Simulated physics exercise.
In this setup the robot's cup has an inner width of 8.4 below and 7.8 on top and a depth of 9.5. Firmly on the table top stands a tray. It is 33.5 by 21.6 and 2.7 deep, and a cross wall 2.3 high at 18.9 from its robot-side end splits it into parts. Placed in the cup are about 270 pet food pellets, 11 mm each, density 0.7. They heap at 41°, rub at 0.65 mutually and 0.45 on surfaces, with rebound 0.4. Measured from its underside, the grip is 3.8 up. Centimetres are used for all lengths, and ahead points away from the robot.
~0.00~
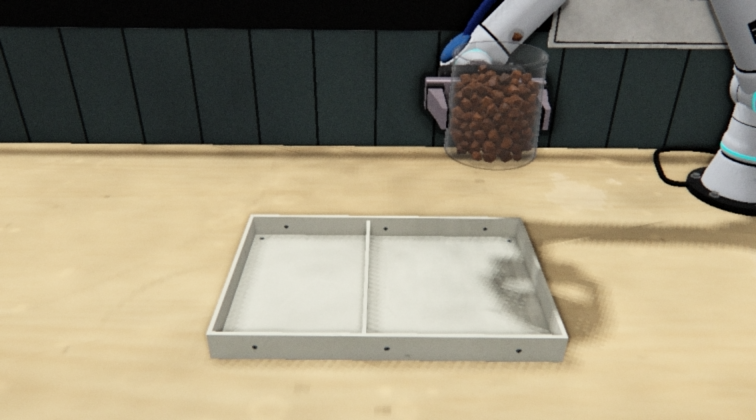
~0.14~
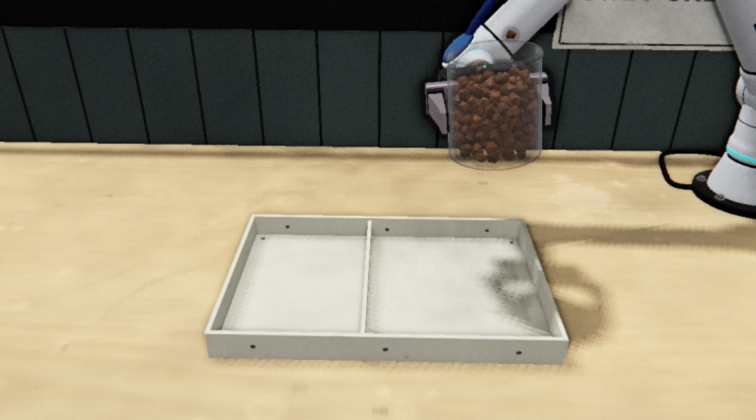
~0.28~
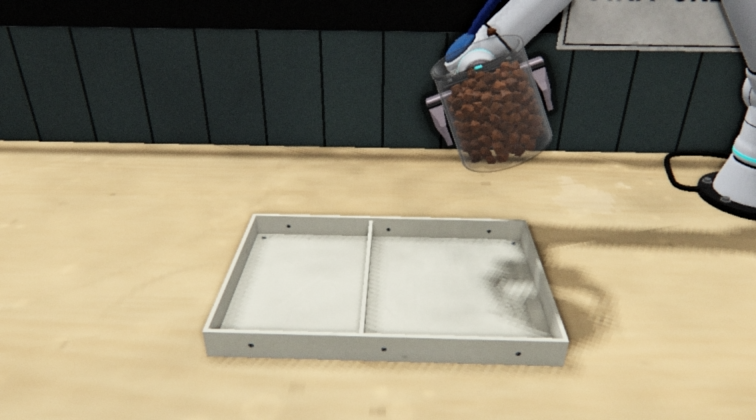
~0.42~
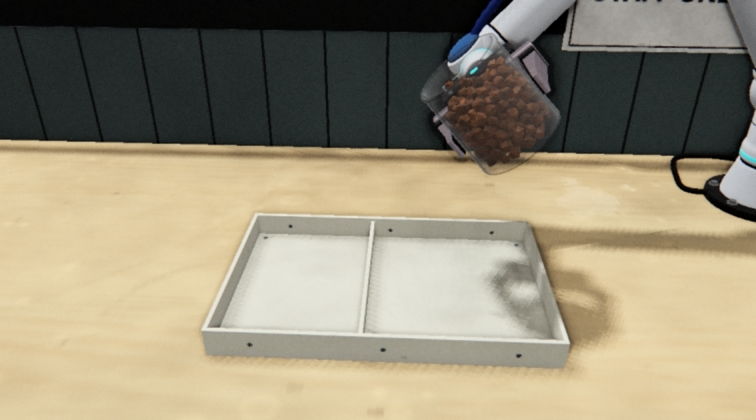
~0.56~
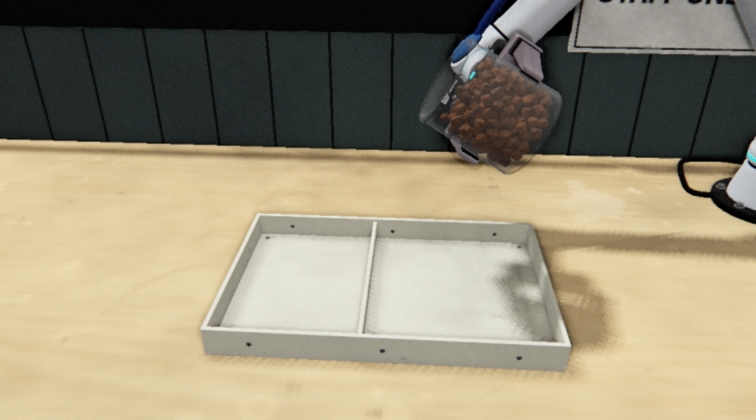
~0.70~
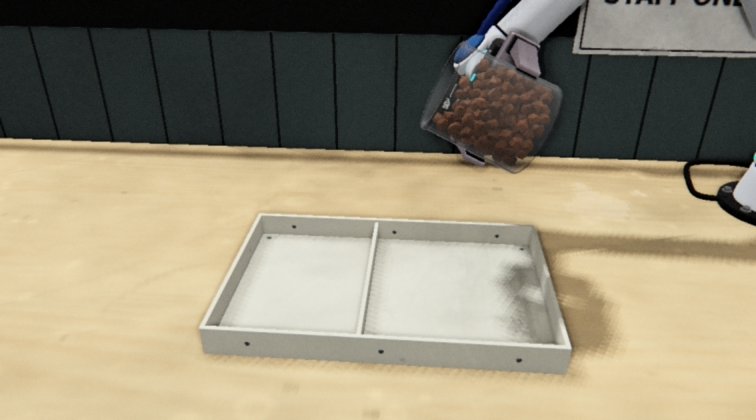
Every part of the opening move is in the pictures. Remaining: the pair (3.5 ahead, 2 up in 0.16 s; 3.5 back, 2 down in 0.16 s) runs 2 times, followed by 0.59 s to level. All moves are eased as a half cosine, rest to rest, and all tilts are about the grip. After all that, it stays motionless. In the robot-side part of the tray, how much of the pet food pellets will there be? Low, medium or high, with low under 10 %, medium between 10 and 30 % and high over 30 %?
Low.
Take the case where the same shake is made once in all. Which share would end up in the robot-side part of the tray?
Then about 0 per cent.
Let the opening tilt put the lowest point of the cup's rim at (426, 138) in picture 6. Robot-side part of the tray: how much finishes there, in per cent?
About 15 %.
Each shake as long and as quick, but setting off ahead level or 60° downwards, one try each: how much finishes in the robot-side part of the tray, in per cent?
I'd say close to 0 percent for the first and close to 0 percent for the second.
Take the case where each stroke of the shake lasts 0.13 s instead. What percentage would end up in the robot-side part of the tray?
It would be near 10 per cent.
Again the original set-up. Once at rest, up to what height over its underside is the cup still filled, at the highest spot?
I'd put it at close to 9.5 centimetres.
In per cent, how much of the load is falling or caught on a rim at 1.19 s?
0 %.
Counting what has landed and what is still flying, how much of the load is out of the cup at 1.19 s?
By then near 5 % is out.
After 1.19 s, tilted 65° forward, highest piece 26 above the table; 259 in the cup, 4 in the far-side part, 3 in the robot-side part.
After 1.68 s, tilted 24° forward, highest piece 26 above the table; 254 in the cup, 6 in the robot-side part, 5 in the far-side part, 1 in flight or on a rim.
After 2.13 s, level, highest piece 26 above the table; 254 in the cup, 7 in the robot-side part, 5 in the far-side part.
After 3.18 s, level, highest piece 26 above the table; 254 in the cup, 7 in the robot-side part, 5 in the far-side part.
In the end, 254 in the cup, 7 in the robot-side part, 5 in the far-side part. That is 3 % in the robot-side part of the tray.
